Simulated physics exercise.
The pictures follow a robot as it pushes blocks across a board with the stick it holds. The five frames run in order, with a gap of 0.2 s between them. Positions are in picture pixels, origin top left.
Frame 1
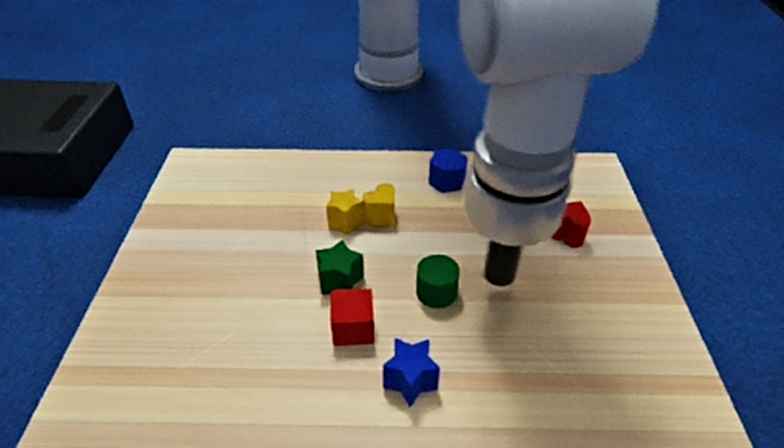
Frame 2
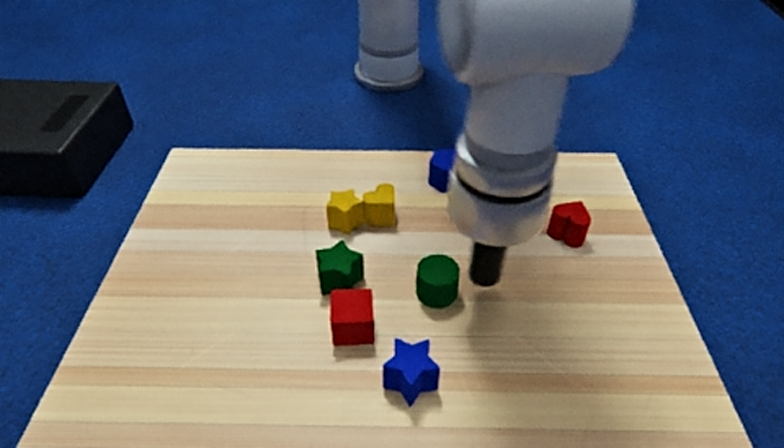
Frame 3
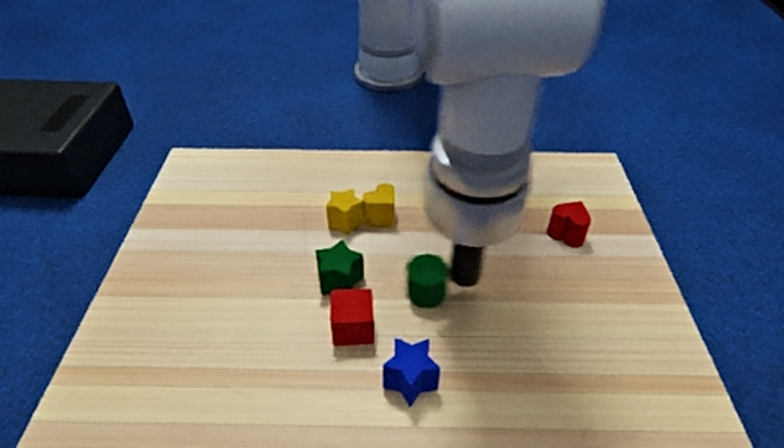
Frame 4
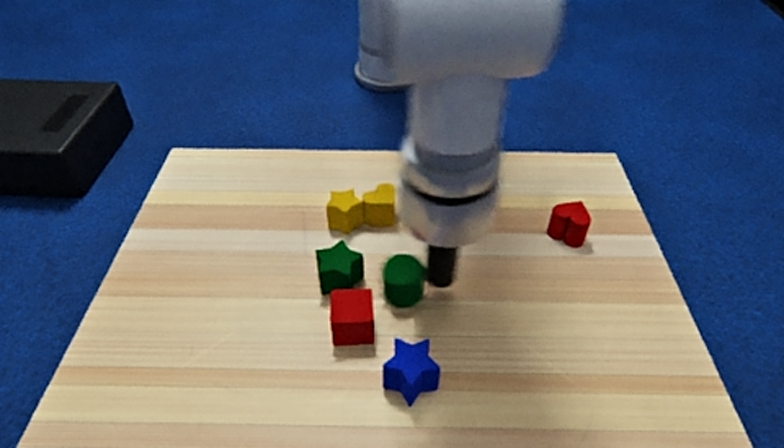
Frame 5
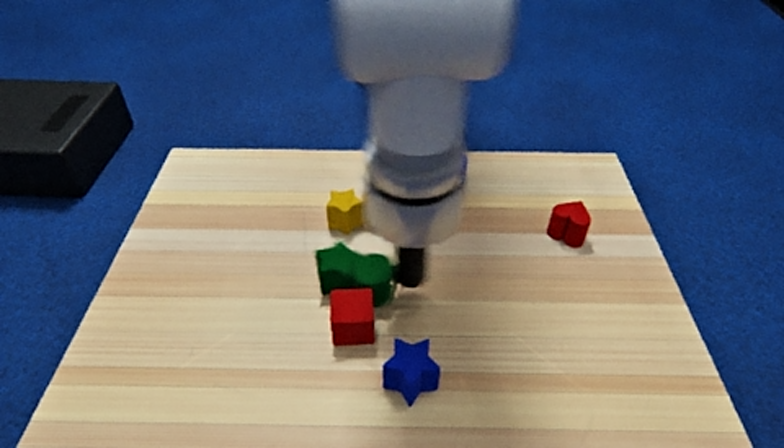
A robot arm with a dark stick moves left across a wooden board scattered with coloured blocks, reaches the green cylinder and pushes it left until it is beside the green star, just above the red cube.
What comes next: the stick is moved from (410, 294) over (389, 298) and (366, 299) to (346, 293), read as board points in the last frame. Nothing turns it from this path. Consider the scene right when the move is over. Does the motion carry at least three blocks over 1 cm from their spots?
I'd say no.
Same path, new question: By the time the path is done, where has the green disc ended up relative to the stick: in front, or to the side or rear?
Held in front.
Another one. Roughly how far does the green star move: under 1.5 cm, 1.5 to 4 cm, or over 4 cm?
It travels more than 4 cm.
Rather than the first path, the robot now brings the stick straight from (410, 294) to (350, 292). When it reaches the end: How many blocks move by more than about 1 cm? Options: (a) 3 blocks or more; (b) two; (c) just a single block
b.
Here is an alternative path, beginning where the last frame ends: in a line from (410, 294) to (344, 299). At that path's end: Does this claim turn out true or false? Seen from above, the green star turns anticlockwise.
It is false.
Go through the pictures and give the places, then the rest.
In the first picture, stick's lower end at (499, 275); green star at (338, 257); red square piece at (352, 305); green disc at (438, 269).
In the second picture, stick at (484, 275); blocks still.
In the third picture, stick at (465, 276); green disc at (428, 269).
In the fourth picture, stick at (440, 276); green disc at (403, 269).
In the fifth picture, stick at (411, 277); green star at (337, 257); red square piece at (352, 305); green disc at (374, 268).
The first path, step by step. Halfway along, stick at (376, 283); green star at (312, 251), turned 15° clockwise; green disc at (340, 270).
At the end, stick at (344, 276); green star at (288, 241), turned 25° clockwise; red square piece still; green disc at (309, 262).
